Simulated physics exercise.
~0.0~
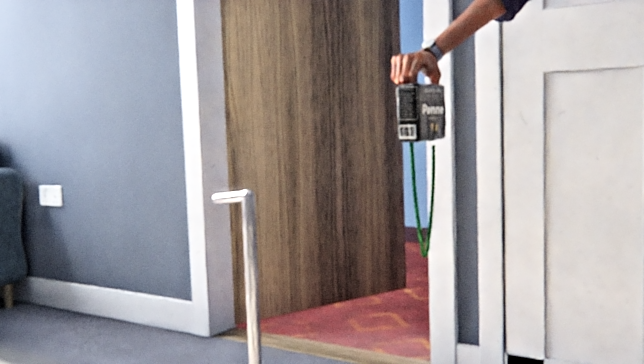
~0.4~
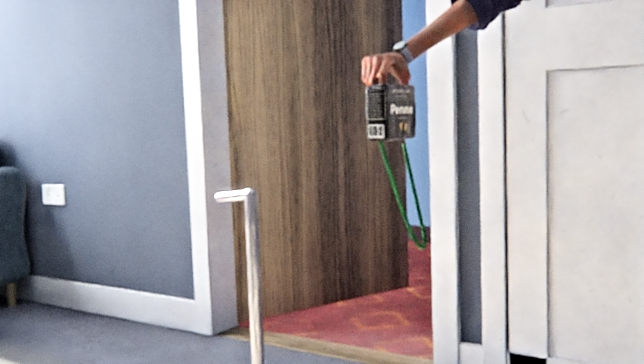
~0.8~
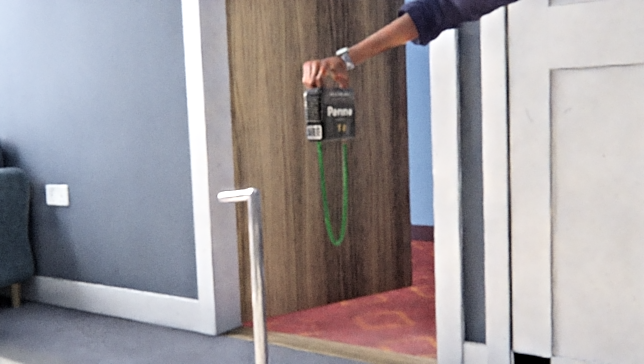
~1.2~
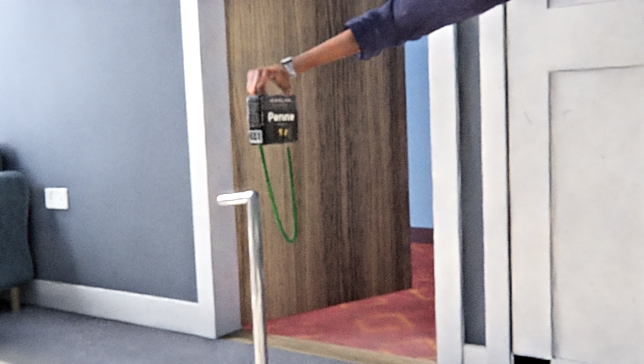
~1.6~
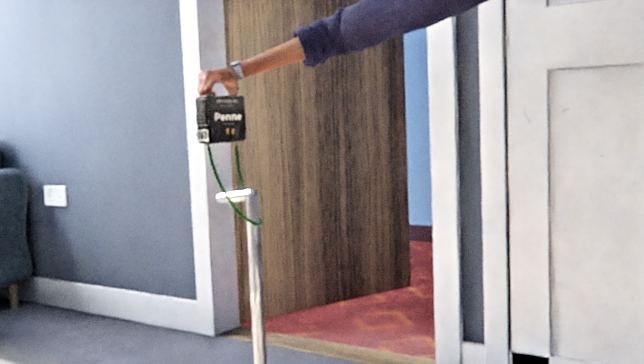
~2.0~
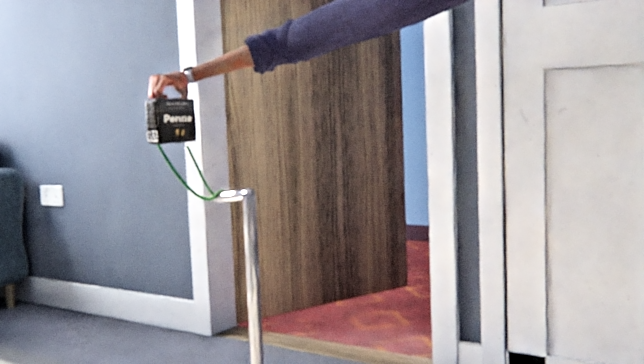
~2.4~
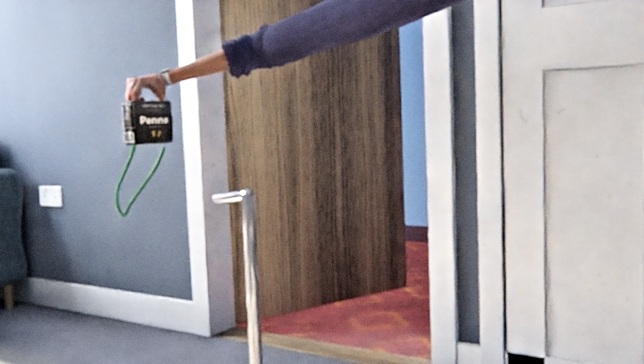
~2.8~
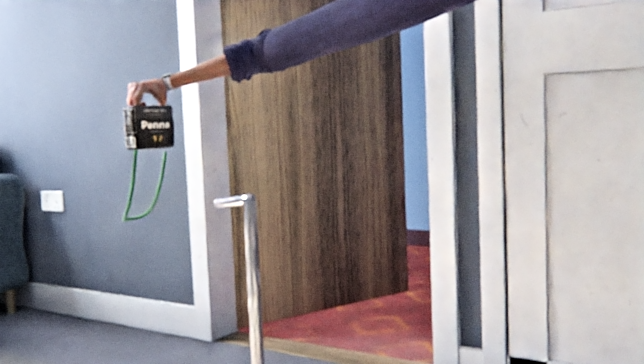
By a wooden door, a hand carries a black pouch left past a metal post, its green cord loop brushing over the top and swinging clear.
